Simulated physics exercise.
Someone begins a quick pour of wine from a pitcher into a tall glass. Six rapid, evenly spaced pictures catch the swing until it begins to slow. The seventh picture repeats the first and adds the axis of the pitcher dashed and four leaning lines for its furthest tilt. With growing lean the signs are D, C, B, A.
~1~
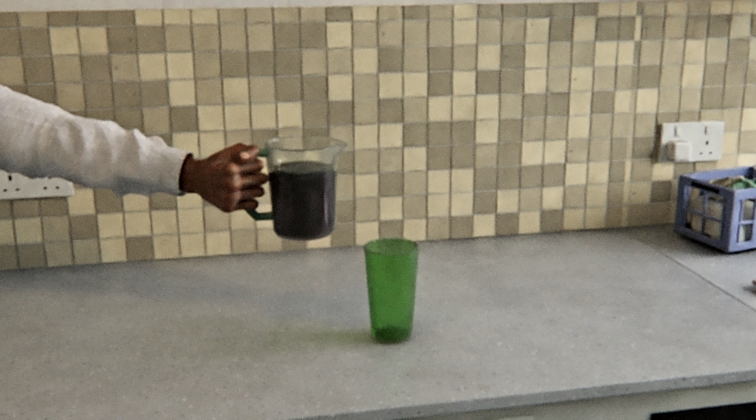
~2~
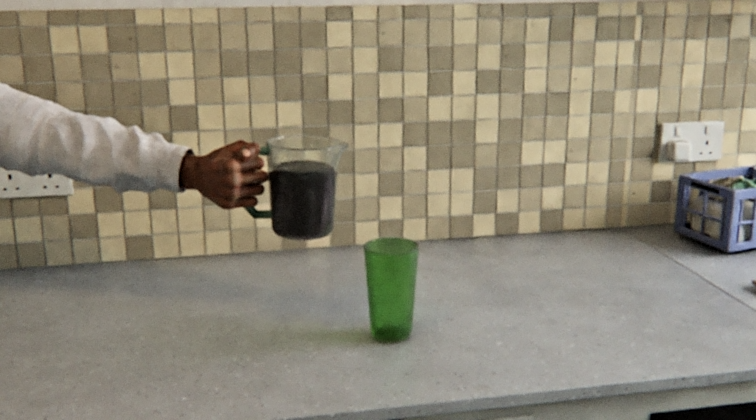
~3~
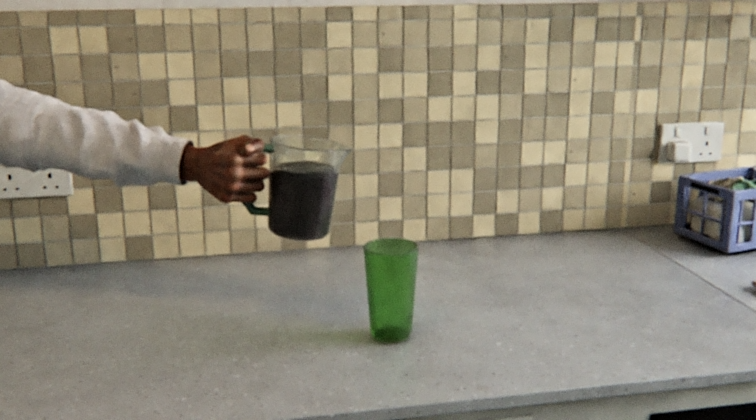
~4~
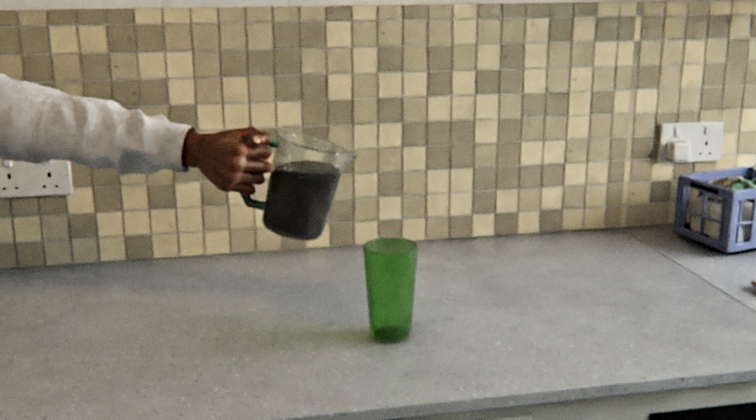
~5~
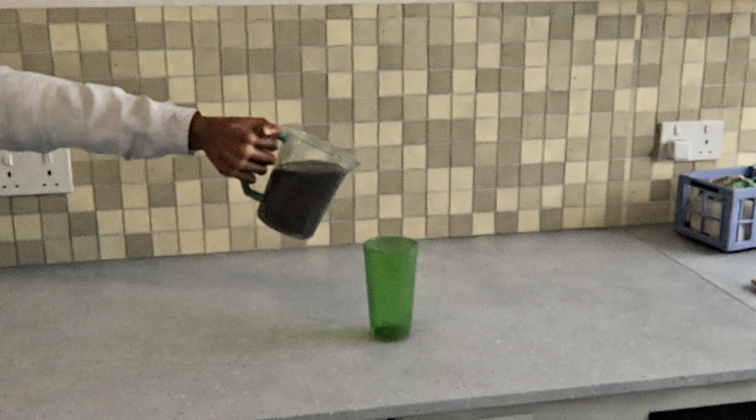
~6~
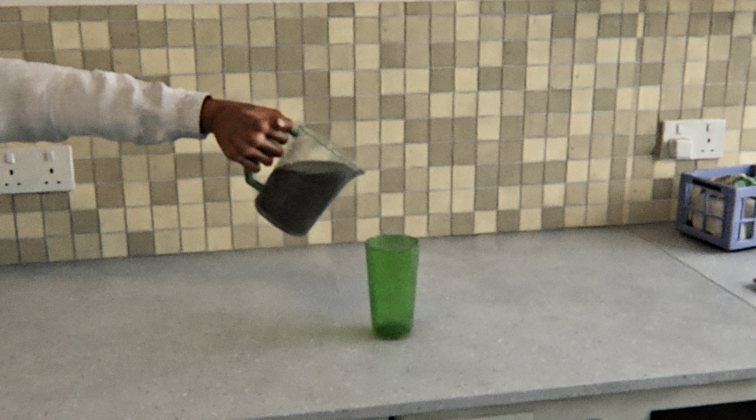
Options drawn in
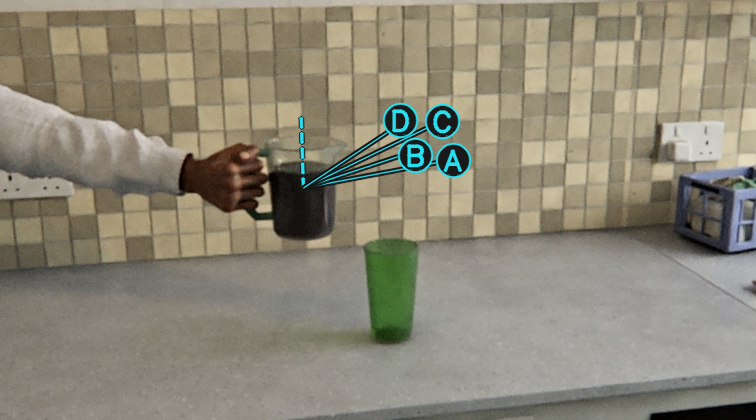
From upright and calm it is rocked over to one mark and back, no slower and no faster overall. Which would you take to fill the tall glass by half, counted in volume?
Tilt C does it best.
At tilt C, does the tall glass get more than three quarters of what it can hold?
No, less.
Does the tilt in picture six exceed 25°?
Yes.
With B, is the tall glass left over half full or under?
Over.
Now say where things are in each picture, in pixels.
Upright, lip at (346, 143); rim of the tall glass round (391, 246); nothing has left yet, in the first frame.
Upright, lip at (347, 144); nothing has left yet, in the second frame.
Tipped about 7°, lip at (351, 149); nothing has left yet, in the third frame.
Tipped about 15°, lip at (355, 155); nothing has left yet, in the fourth frame.
Tipped about 26°, lip at (360, 163); nothing has left yet, in the fifth frame.
Tipped about 36°, lip at (364, 172); nothing has left yet, in the sixth frame.
In cyan, A at (436, 162); B at (397, 156); C at (427, 128); D at (387, 132).
With A, the tall glass ends with about 82 % of what it can hold; 3 % of the wine is spilt.
With B, the tall glass ends with about 66 % of what it can hold.
With C, the tall glass ends with about 48 % of what it can hold.
With D, the tall glass ends with about 31 % of what it can hold.
